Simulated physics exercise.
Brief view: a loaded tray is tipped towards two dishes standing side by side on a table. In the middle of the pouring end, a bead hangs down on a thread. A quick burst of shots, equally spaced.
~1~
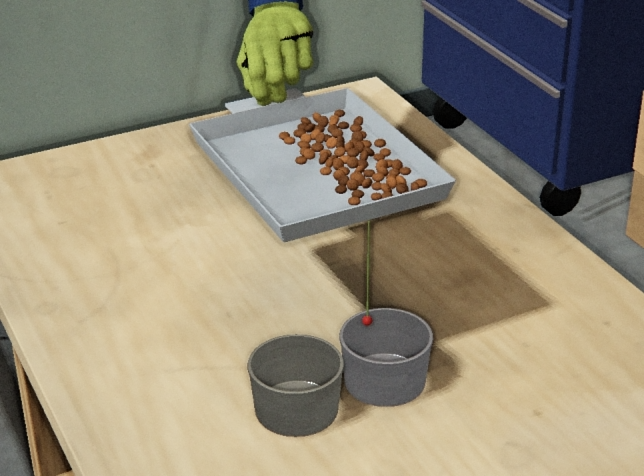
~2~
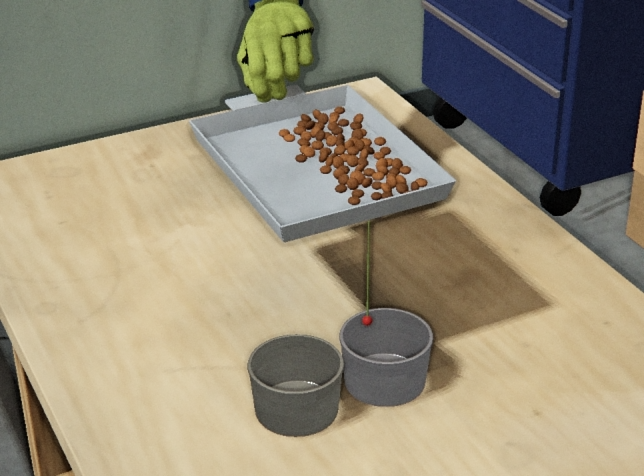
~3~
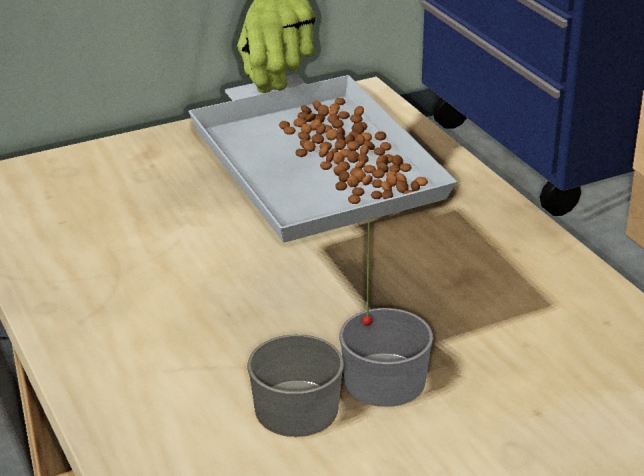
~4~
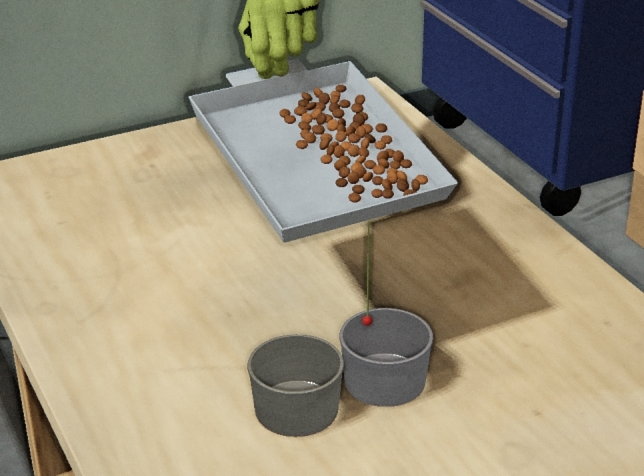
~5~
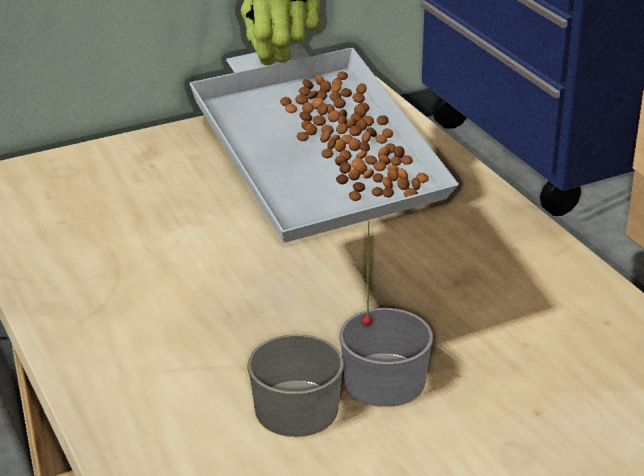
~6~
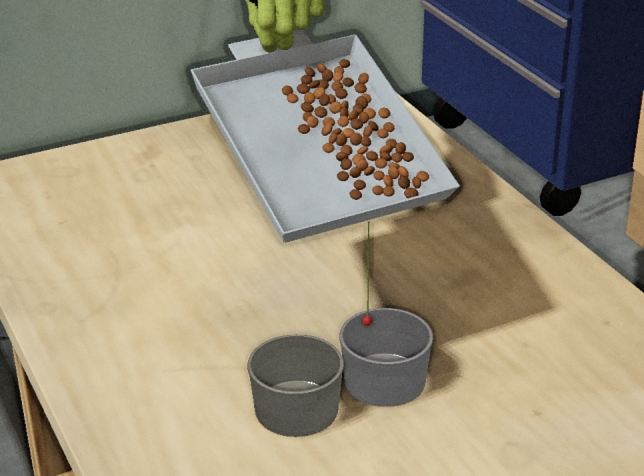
On a pale wooden table, two dark round dishes stand side by side beneath a grey tray of small brown pieces, a red bead hanging from its near edge. A green-gloved hand at the far end starts nearly still, then steadily raises that end, tilting the tray towards the dishes.
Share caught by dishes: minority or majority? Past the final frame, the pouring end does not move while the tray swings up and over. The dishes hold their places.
Minority.
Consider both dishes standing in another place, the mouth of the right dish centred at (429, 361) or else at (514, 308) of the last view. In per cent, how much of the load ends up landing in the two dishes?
About 80 and 40 per cent.
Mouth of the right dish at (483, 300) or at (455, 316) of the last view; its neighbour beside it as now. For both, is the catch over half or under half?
At place one a lesser share; at place two a lesser share.
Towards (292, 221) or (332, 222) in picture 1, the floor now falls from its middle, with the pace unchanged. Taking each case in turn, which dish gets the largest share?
In the first case it's the one on the left, in the second the one on the left.
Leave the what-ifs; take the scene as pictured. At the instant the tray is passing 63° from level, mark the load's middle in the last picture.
The centre of the load shows up near (398, 195) in the last view.
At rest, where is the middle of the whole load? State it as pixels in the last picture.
Roughly at pixel (427, 405).
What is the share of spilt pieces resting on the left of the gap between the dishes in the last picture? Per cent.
Near 10 in a hundred.
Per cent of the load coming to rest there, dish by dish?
Final share: Left dish at 10 per cent, right dish at 20 per cent.
Soon after the last picture, tray tipped steeply; nearly all on the tray; a small part in the air.
A little later, tray tipped past a quarter turn; about half on the tray; a stray few in the left dish; a stray few in the right dish; about a quarter outside both; a small part in the air.
Later still, tray tipped past a quarter turn; a small part in the left dish; about a quarter in the right dish; most outside both.
At rest, tray tipped past a quarter turn; a small part in the left dish; about a quarter in the right dish; most outside both.
